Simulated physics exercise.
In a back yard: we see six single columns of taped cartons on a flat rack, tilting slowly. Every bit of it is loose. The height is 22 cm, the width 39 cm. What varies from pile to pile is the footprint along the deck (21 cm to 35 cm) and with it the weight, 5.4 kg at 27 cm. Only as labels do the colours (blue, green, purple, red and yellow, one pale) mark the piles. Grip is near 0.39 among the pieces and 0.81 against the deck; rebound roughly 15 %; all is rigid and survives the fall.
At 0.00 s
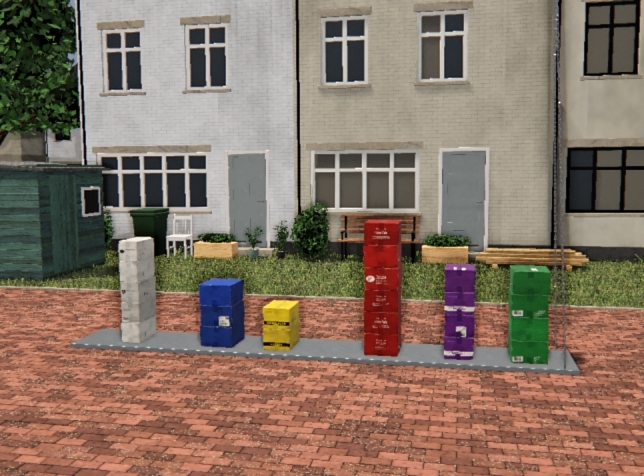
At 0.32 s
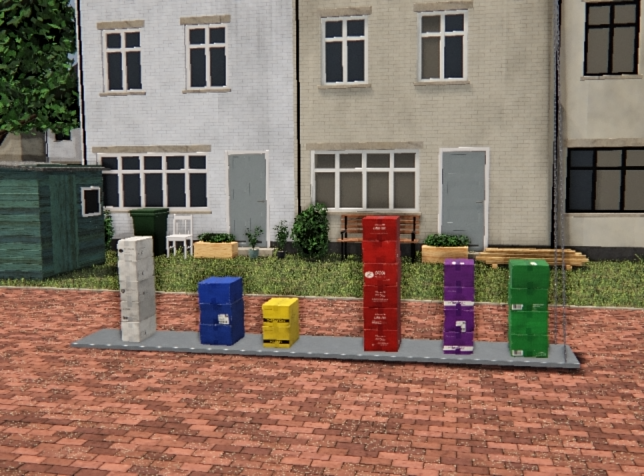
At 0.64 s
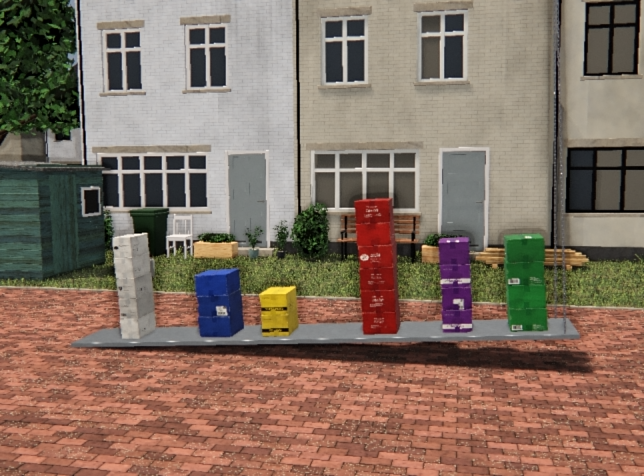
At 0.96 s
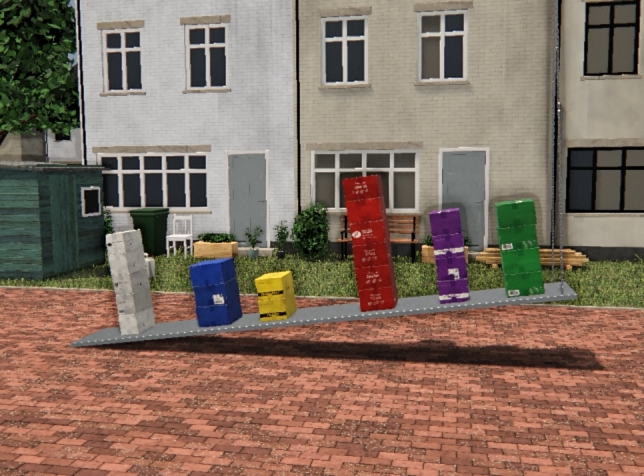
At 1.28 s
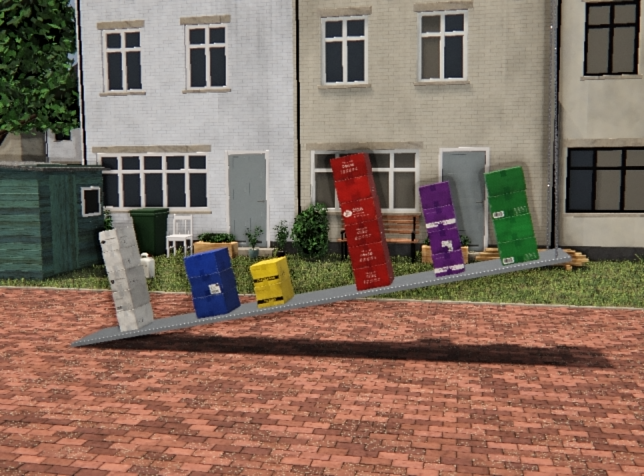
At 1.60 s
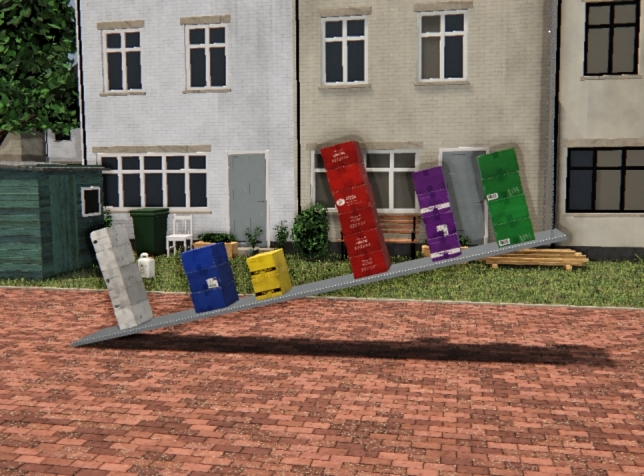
In the video, six stacks of coloured cartons stand on a flat grey deck in a brick-paved yard behind houses; the deck's right end slowly rises, and the stacks lean left with it, staying upright relative to the deck.
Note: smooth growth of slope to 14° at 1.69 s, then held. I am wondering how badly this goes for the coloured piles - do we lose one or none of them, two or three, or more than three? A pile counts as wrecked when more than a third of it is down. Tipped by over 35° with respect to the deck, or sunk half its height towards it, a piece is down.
You lose two or three.
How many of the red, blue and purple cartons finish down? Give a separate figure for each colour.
Counting by colour, red gives 6, blue gives 2 and purple gives 0.
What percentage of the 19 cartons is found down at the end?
My estimate is roughly 45 per cent.
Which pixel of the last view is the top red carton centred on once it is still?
About pixel (169, 298).
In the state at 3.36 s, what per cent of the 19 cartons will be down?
45 per cent.
After 1.96 s, slope 14°; none of the 19 other cartons down, 6 disturbed; top red carton leaning 7°.
After 2.30 s, slope 14°; none of the 19 other cartons down, 6 disturbed; top red carton leaning 23°.
After 2.78 s, slope 14°; 6 of the 19 other cartons down; top red carton on its side; top yellow carton leaning 8°.
After 3.36 s, slope 14°; 9 of the 19 other cartons down; top blue carton upside down; top red carton on its side.
At rest (4.8 s), slope 14°; 9 of the 19 other cartons down; top blue carton upside down; top red carton upside down. Wrecked, blue, red and yellow. As the last picture would show them, middles, top blue carton near (85, 307), top red carton near (169, 298).
